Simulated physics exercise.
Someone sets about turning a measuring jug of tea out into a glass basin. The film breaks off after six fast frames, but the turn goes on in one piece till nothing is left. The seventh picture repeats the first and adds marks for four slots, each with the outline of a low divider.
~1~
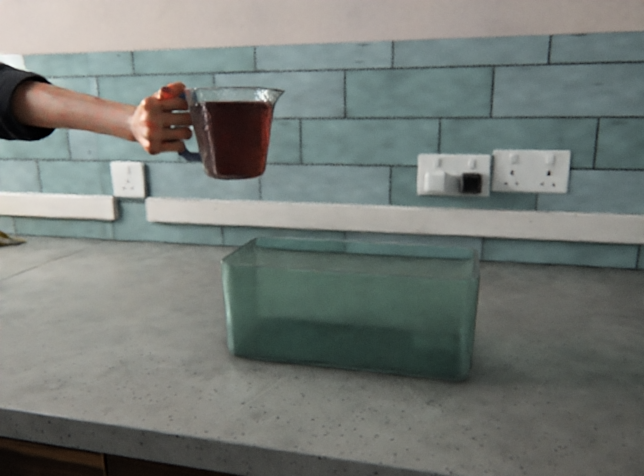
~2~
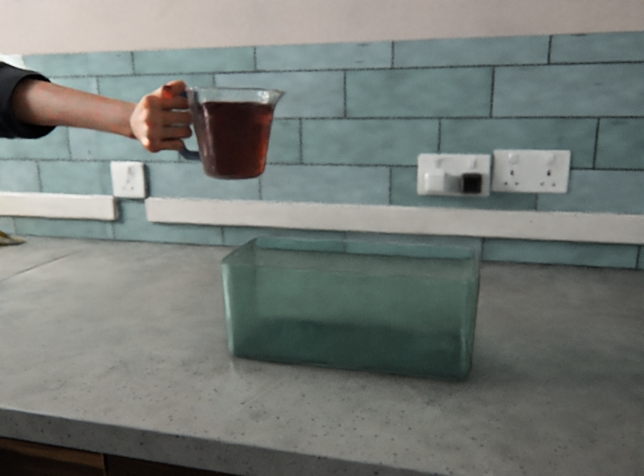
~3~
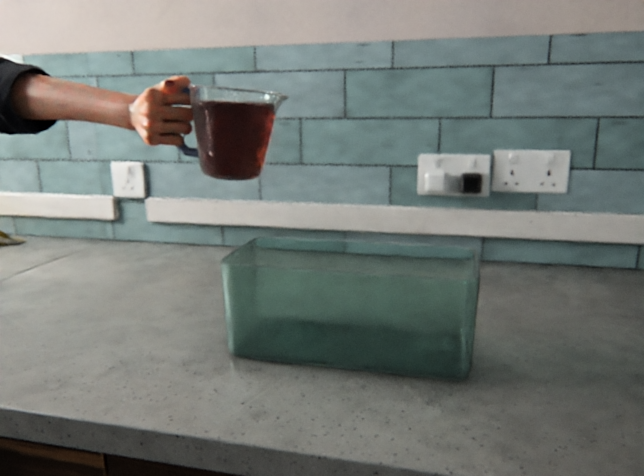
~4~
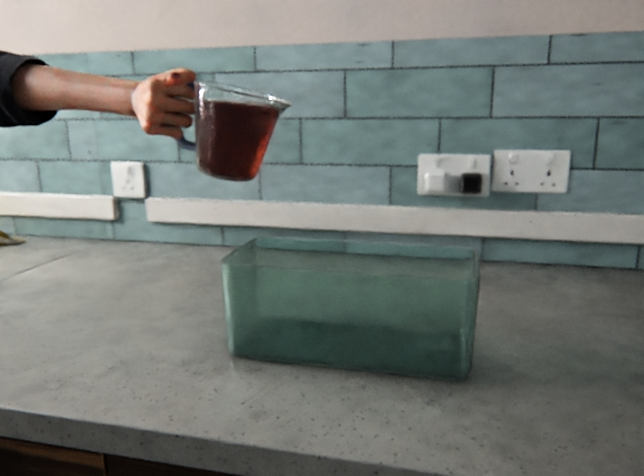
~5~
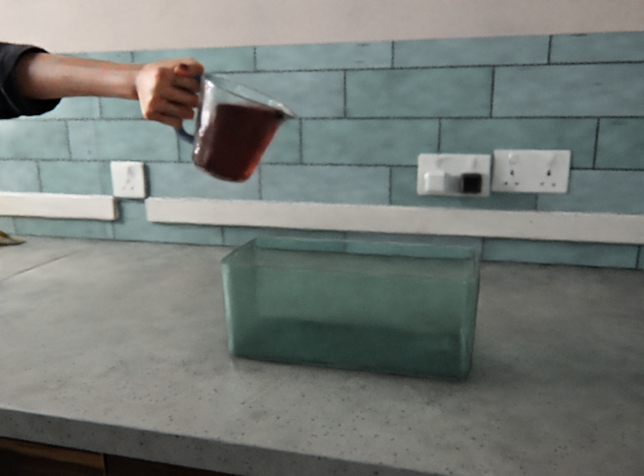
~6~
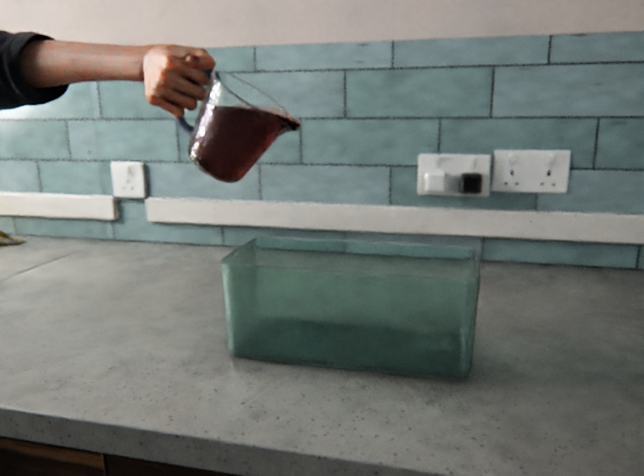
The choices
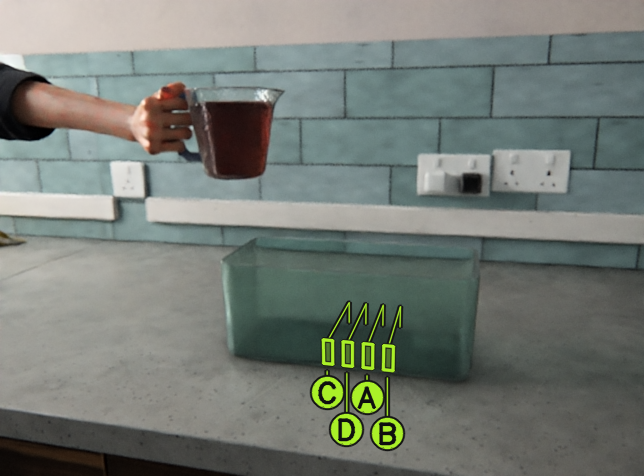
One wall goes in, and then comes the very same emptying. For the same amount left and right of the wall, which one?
C is best.
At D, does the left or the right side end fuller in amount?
More ends on the left.
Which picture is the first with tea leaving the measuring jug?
Picture 6.
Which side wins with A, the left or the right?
More ends on the left.
In lime, A at (367, 375); B at (387, 377); C at (327, 370); D at (346, 373).
If A is chosen, about 85 % ends left of the wall and 11 % right of it; 4 % is lost outside.
If B is chosen, about 82 % ends left of the wall and 16 % right of it.
If C is chosen, about 54 % ends left of the wall and 44 % right of it.
If D is chosen, about 79 % ends left of the wall and 17 % right of it; 4 % is lost outside.
